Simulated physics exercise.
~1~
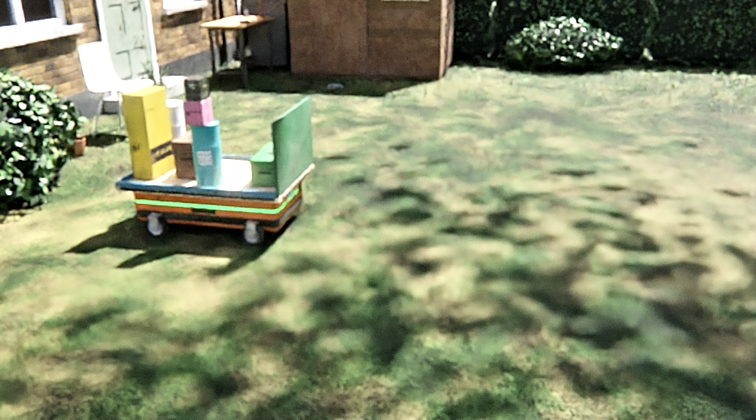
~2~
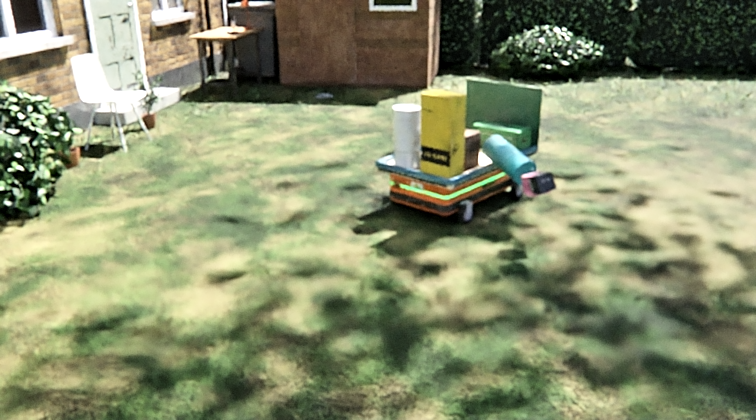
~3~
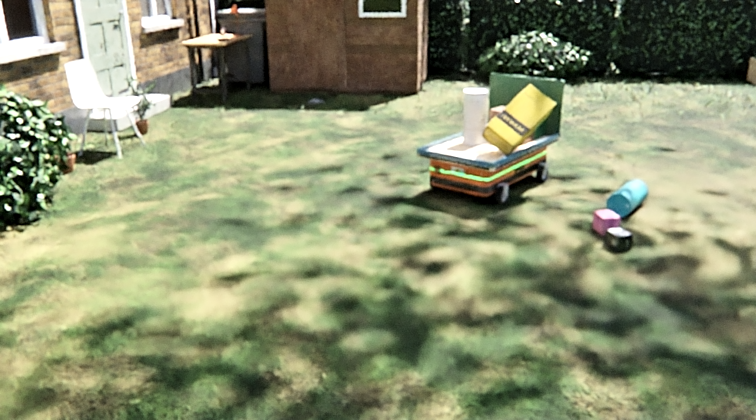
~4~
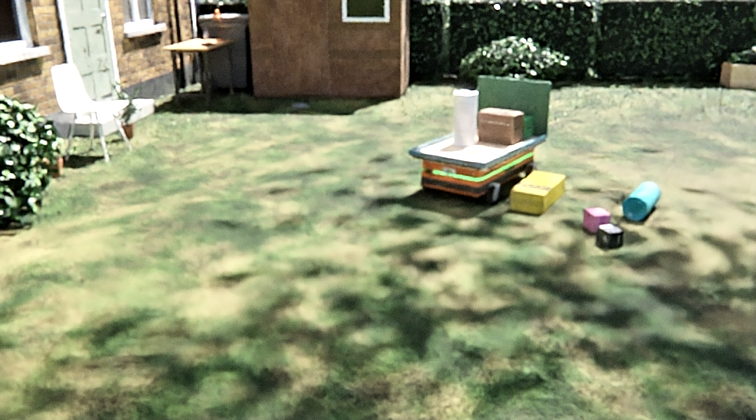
In the video, a cart loaded with boxes and canisters rolls right across a lawn, turning as the turquoise canister, pink box and black box fall off. It stops, and the yellow box topples onto the grass, leaving the white canister and brown box upright aboard.
